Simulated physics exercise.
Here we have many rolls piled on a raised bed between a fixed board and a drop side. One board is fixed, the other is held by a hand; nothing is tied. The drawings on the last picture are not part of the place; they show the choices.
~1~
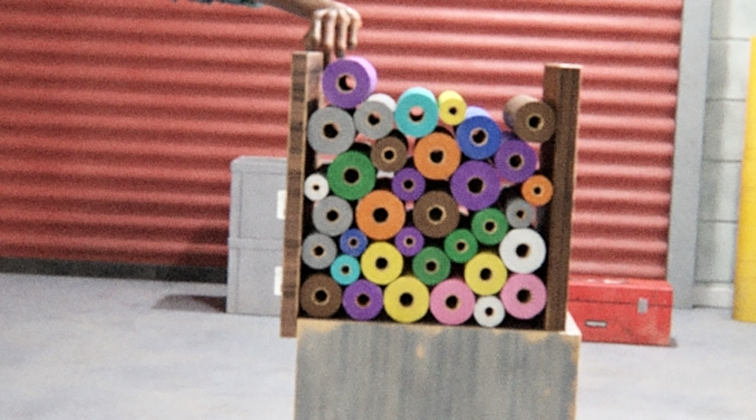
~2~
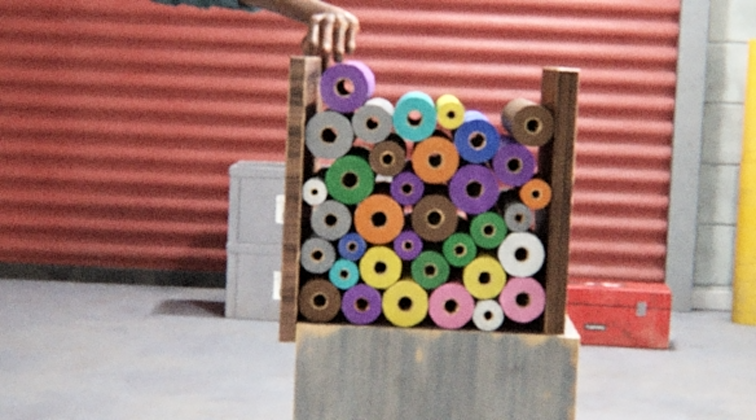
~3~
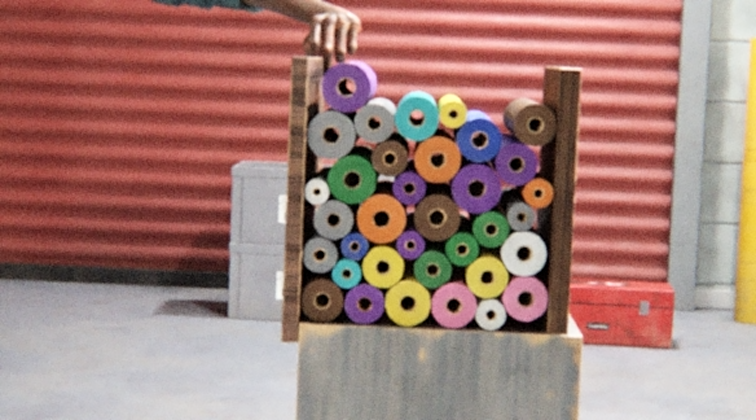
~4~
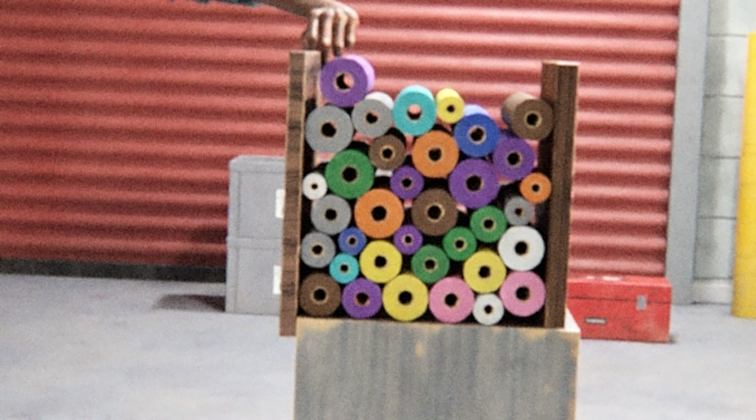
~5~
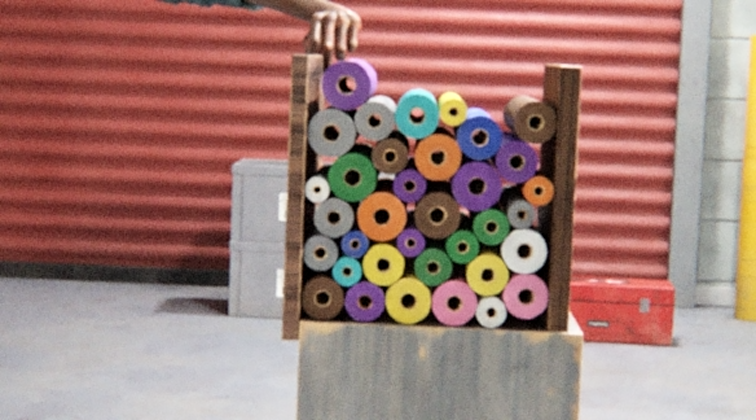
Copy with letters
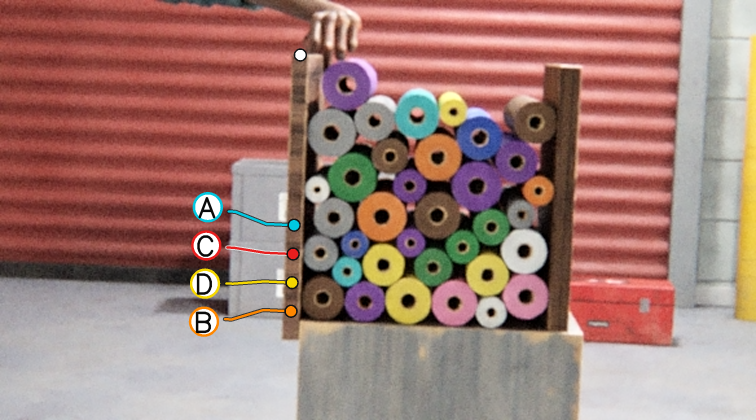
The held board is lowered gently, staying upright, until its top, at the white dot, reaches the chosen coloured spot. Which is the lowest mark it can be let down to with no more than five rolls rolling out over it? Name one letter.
The answer is mark A.
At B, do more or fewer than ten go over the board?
It loses more than ten.
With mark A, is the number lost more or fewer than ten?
Fewer than ten.
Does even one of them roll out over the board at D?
At D: Yes.
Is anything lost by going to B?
At B: Yes.
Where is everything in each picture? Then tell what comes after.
The first frame shows side board (305, 185); a brown roll (321, 296); a yellow roll (382, 263).
The second frame shows a yellow roll (381, 268); a blue roll (352, 247).
The third frame shows a grey roll (334, 220); a purple roll (477, 189).
The fourth frame shows a brown roll (387, 153); a grey roll (372, 118).
The fifth frame shows side board (306, 187); a brown roll (323, 298); a yellow roll (384, 265).
On the marked copy, A at (294, 225); B at (291, 311); C at (293, 254); D at (292, 283); the white dot at (301, 55).
With A. Early on, top of the board (307, 129).
Further on, top of the board (304, 211).
At the end, top of the board (303, 225), three out over the board.
As for the rest, B more than five out over the board; C more than five out over the board; D more than five out over the board.
